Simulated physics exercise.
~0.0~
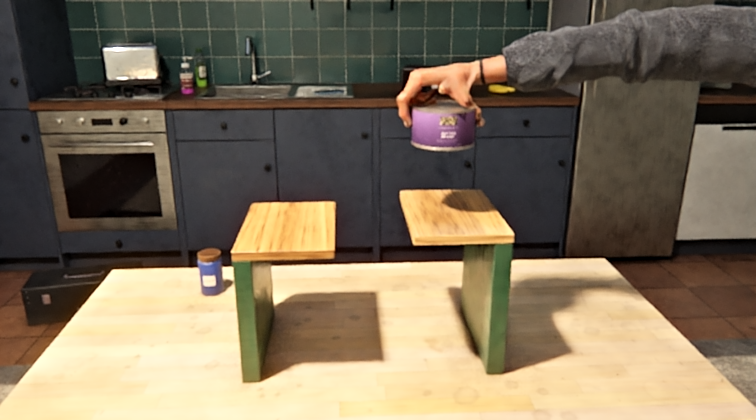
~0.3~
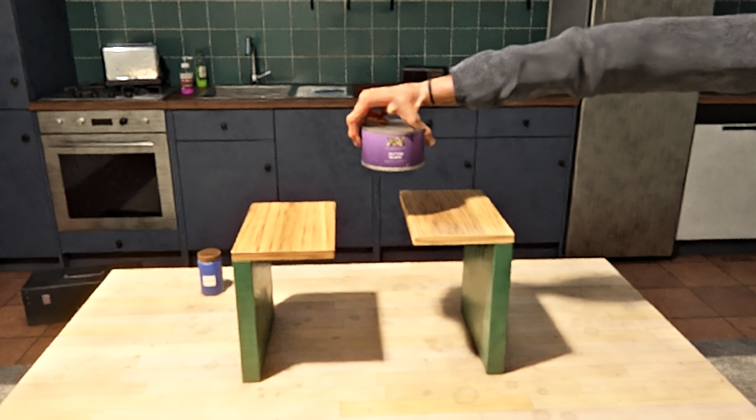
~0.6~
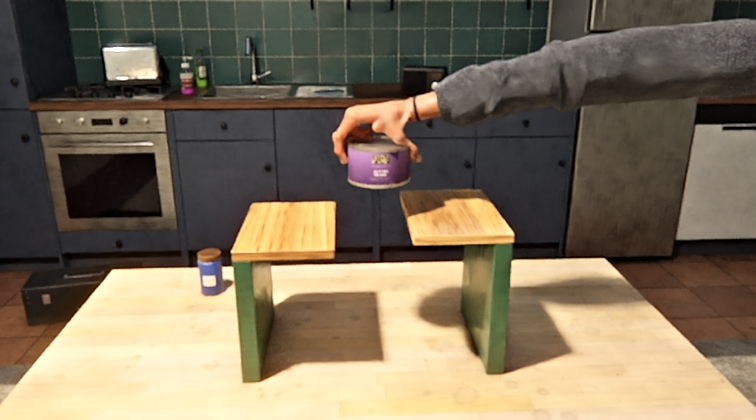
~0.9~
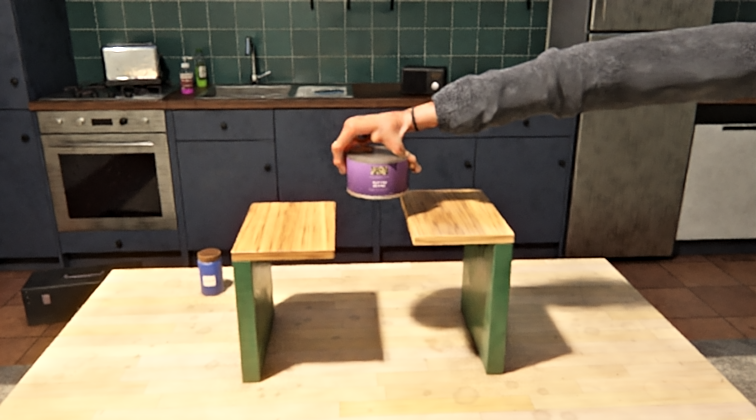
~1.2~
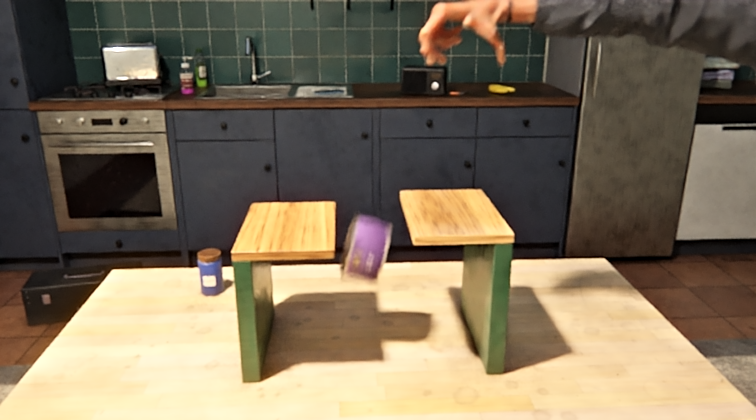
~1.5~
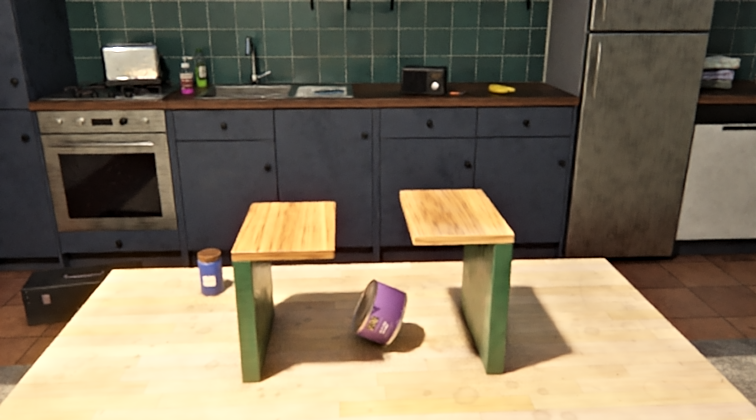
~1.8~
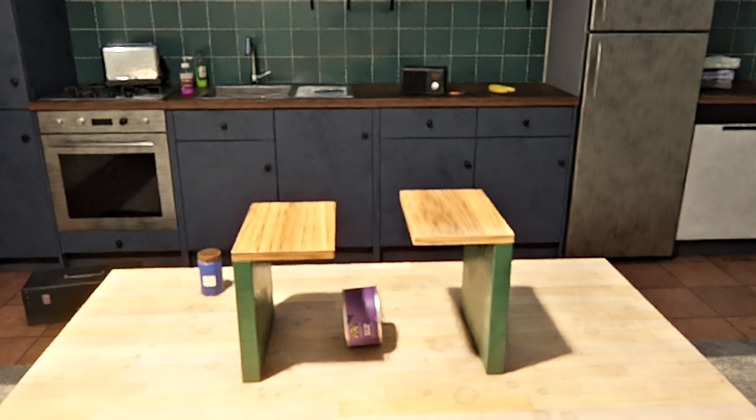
A purple tub, gripped from above by a hand in a grey sleeve, hangs over the right of two wooden ledges with green supports on a pale kitchen table. The hand carries it left until it is over the slot between the ledges, then lowers it slightly. The fingers let go and the arm draws back to the upper right as the tub drops through the gap, tipping over as it falls. It reaches the tabletop tilted, and rolls over a little to the left. It ends on its side between the supports, while the small blue shaker at left stays in place.
